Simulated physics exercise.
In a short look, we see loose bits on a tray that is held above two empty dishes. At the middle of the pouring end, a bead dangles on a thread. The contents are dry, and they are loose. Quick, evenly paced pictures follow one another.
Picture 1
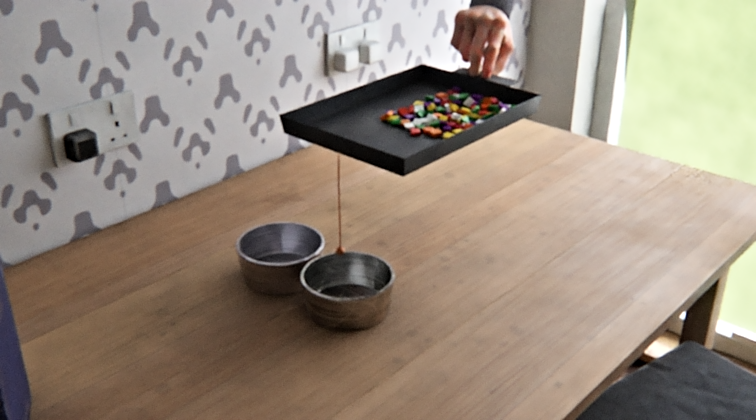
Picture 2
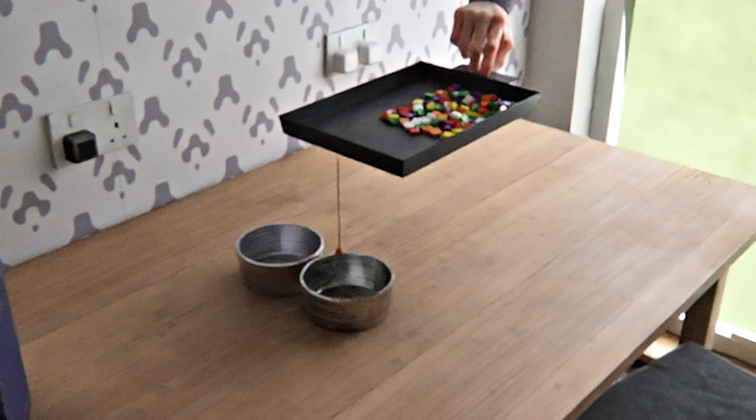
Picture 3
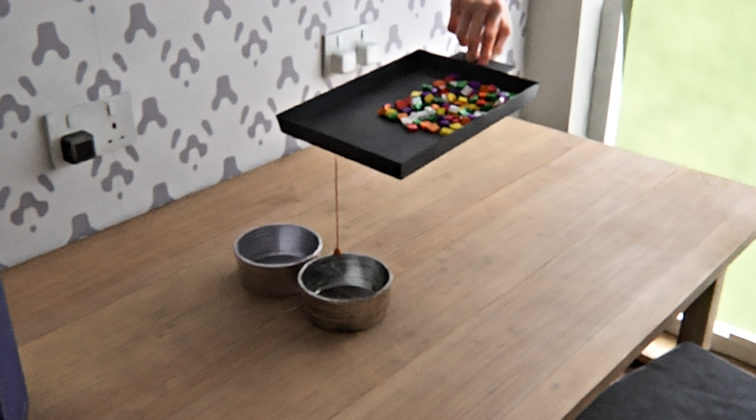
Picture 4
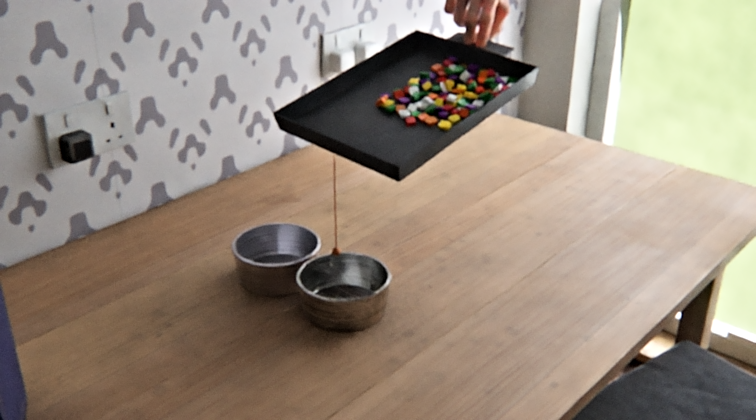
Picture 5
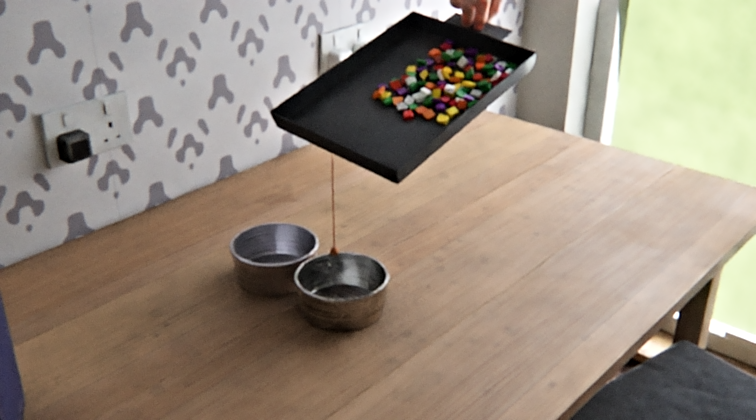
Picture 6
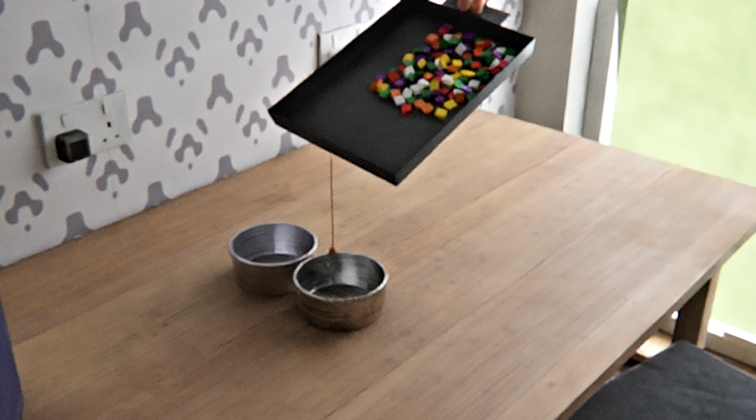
A hand raises the far end of a black tray of colourful pieces above two bowls.
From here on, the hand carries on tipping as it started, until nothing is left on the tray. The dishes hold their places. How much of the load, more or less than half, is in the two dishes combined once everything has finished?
Catch is a minority.
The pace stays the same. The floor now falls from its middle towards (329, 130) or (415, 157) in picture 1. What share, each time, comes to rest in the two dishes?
Respectively 90 % and 20 %.
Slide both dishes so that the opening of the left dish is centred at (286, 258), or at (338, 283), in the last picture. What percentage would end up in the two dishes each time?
It would be near 80 per cent first and near 60 per cent second.
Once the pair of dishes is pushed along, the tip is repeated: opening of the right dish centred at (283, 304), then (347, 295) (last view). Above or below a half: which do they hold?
In order, they'd catch a minor share, and next a major share.
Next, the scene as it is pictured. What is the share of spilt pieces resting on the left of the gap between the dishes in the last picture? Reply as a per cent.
Share to the left: Near 10 per cent.
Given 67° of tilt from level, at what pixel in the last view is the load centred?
Somewhere about pixel (391, 148).
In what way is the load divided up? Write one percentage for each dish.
For the left dish some 0 %, for the right dish some 30 %.
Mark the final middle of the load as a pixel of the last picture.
Close to (368, 331) in the last view.
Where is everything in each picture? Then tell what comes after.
In the first frame, corners of the pouring end near (284, 115) and (404, 156), level; middle of the load near (449, 115), mosaic tiles; left dish near (249, 272); right dish near (316, 307); bead on its thread near (340, 251).
In the second frame, corners of the pouring end near (283, 115) and (403, 158), level; middle of the load near (448, 113).
In the third frame, corners of the pouring end near (280, 115) and (400, 161), tipped barely, lowest at the right corner; middle of the load near (446, 106).
In the fourth frame, corners of the pouring end near (277, 112) and (398, 164), tipped a little, lowest at the right corner; middle of the load near (444, 95).
In the fifth frame, corners of the pouring end near (274, 111) and (396, 167), tipped clearly, lowest at the right corner; middle of the load near (442, 84).
In the sixth frame, corners of the pouring end near (271, 110) and (394, 171), tipped clearly, lowest at the right corner; middle of the load near (440, 74); left dish near (242, 272); right dish near (309, 307).
Shortly afterwards, tray tipped steeply; the whole lot on the tray.
Next, tray tipped past a quarter turn; near a third on the tray; a little in the right dish; near half outside both; a little in the air.
Some moments later, tray tipped past a quarter turn; near a third in the right dish; near two thirds outside both.
In the end, tray tipped past a quarter turn; near a third in the right dish; none at all in the left dish; near two thirds outside both.
